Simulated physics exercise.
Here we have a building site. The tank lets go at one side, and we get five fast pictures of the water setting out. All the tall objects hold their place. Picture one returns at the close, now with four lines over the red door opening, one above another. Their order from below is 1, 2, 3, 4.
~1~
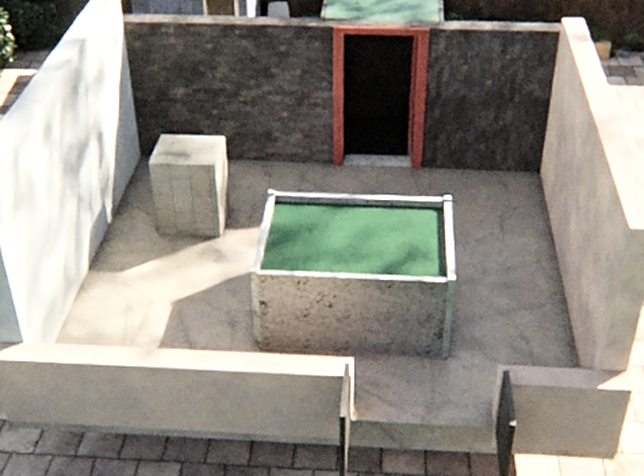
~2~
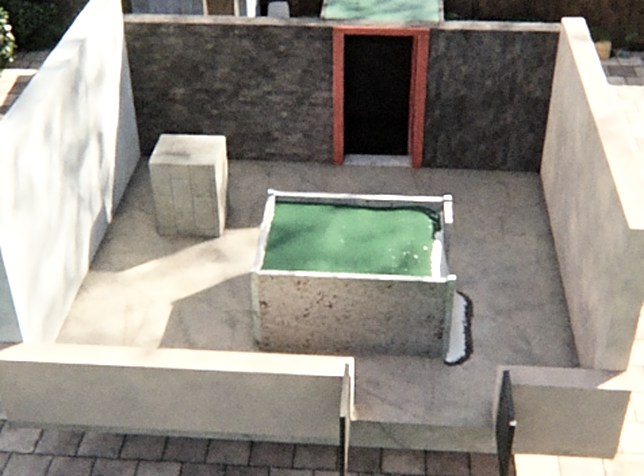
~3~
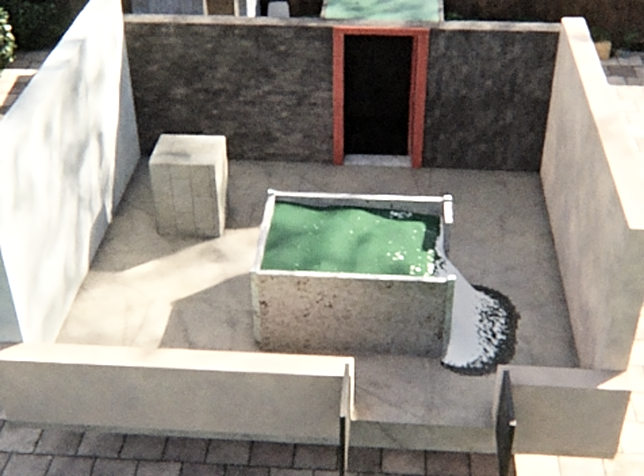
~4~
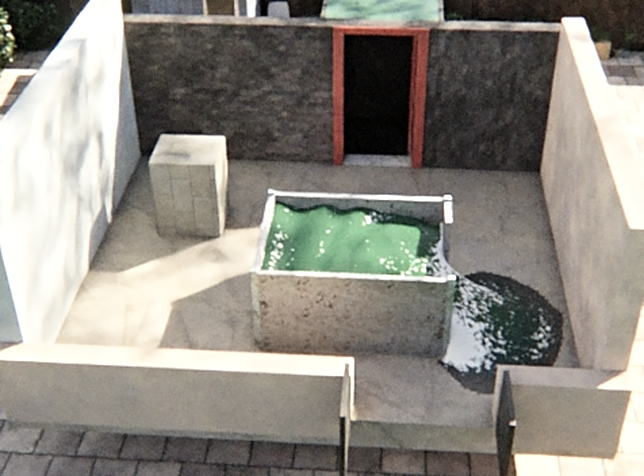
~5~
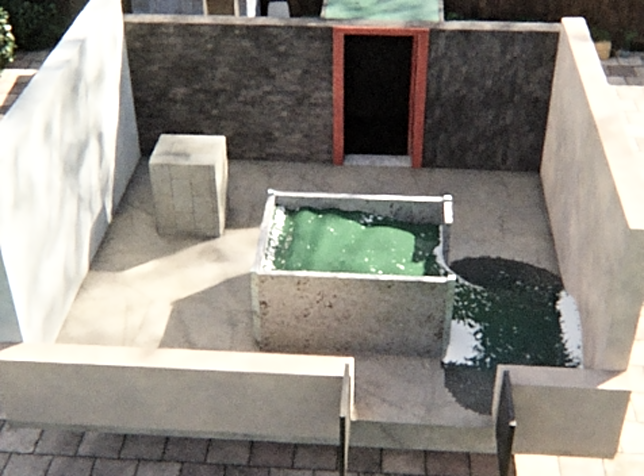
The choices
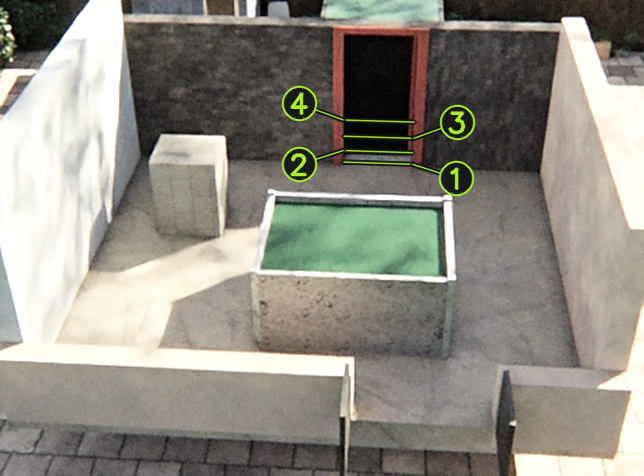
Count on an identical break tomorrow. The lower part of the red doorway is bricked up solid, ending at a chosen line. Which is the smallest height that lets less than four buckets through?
The answer is mark 2.
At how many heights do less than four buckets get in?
Three.
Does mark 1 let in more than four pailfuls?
Yes.
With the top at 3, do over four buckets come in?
No, that is safe.
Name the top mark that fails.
Here it is mark 1.
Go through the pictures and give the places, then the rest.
Water in the tank at rest, its middle at (356, 240); foot of the red doorway at (377, 166); open gate at (426, 357).
Water covers 1 % of the ground and shows as far out as (456, 339).
Water covers 4 % of the ground and shows as far out as (498, 296).
Water covers 8 % of the ground and shows as far out as (551, 313).
Water covers 14 % of the ground and shows as far out as (558, 285).
On the marked copy, 1 at (377, 163); 2 at (378, 151); 3 at (378, 137); 4 at (378, 121); from the bottom up 1, 2, 3, 4.
Choosing 1, about 9 bucketfuls get in.
Choosing 2, nothing gets over.
Choosing 3, nothing gets over.
Choosing 4, nothing gets over.
